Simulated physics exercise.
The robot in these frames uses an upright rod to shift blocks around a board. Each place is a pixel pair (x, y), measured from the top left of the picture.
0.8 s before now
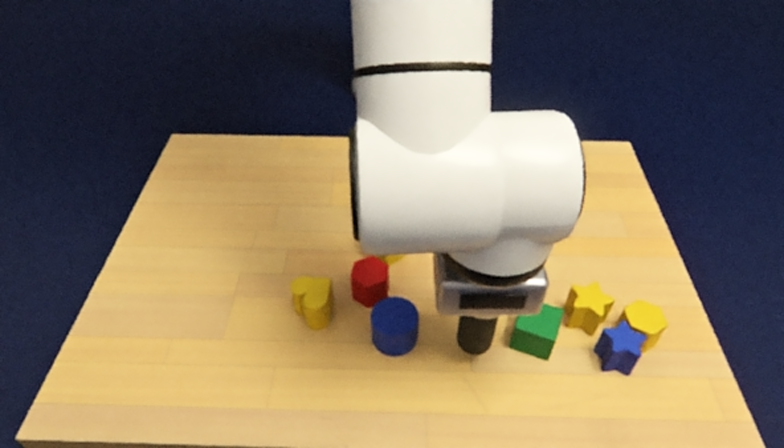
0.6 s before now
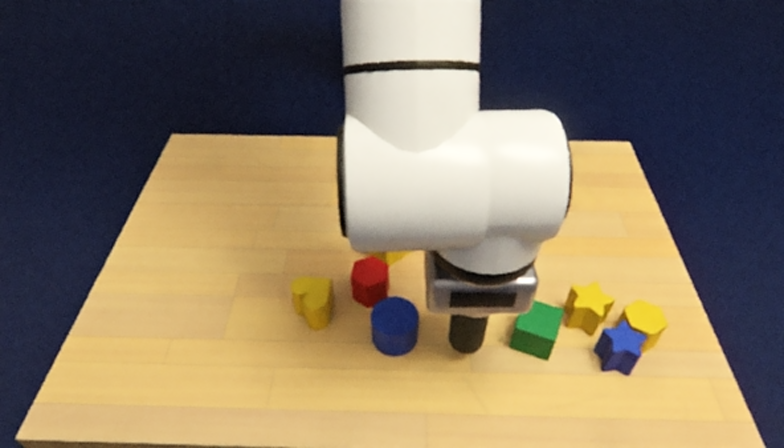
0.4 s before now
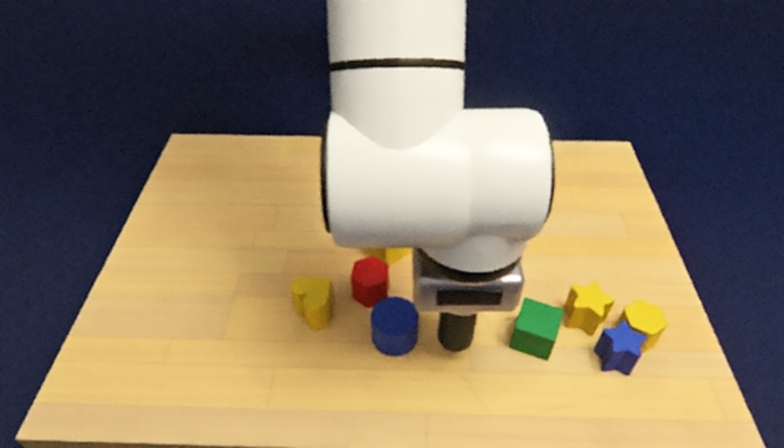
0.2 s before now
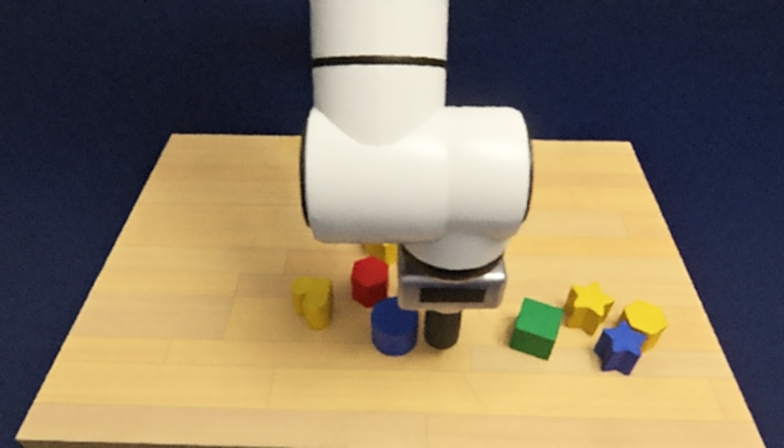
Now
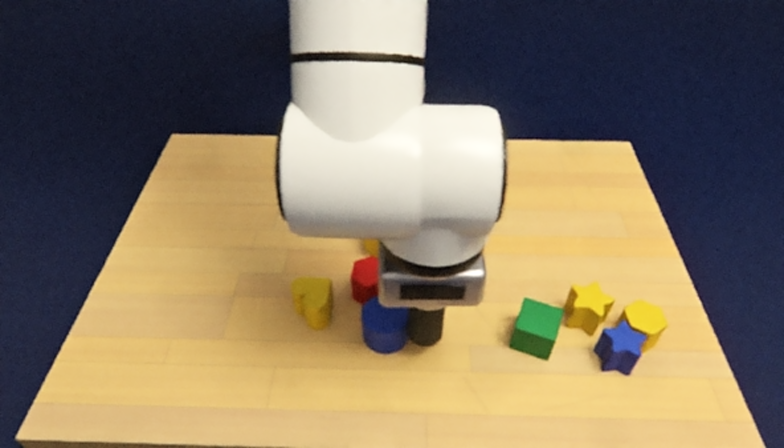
In this clip, a white robot arm holding a dark upright rod moves left across a wooden board of coloured blocks, away from a green block, then nudges the blue disc slightly left, near a red hexagonal block.
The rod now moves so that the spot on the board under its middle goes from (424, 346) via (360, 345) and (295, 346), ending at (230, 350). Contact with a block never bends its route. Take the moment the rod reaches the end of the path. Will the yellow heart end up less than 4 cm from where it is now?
In short: No.
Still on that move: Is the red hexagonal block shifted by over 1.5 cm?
Going by the path, no.
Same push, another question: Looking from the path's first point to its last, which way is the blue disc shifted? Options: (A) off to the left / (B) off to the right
B.
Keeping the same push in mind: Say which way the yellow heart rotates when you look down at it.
My answer: Clockwise.
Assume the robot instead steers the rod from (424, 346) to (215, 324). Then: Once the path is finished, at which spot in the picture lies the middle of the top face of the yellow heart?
Near (254, 244).
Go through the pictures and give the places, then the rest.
Tip of the rod at (474, 341), middles of tops, yellow heart at (312, 290), red hexagonal block at (370, 271), blue disc at (395, 315), in the first frame.
Rod at (466, 340), nothing pushed, in the second frame.
Rod at (455, 338), nothing pushed, in the third frame.
Rod at (441, 336), nothing pushed, in the fourth frame.
Rod at (425, 333), yellow heart at (312, 290), red hexagonal block at (370, 271), blue disc at (385, 313), in the fifth frame.
The first path, step by step. One third of the way, rod at (358, 333); yellow heart at (297, 283), turned 20° clockwise; blue disc at (330, 300).
Two thirds of the way, rod at (291, 334); yellow heart at (275, 266), turned 35° clockwise; blue disc at (296, 291).
At the end, rod at (226, 338); yellow heart at (275, 266), turned 35° clockwise; red hexagonal block unmoved; blue disc at (296, 291).
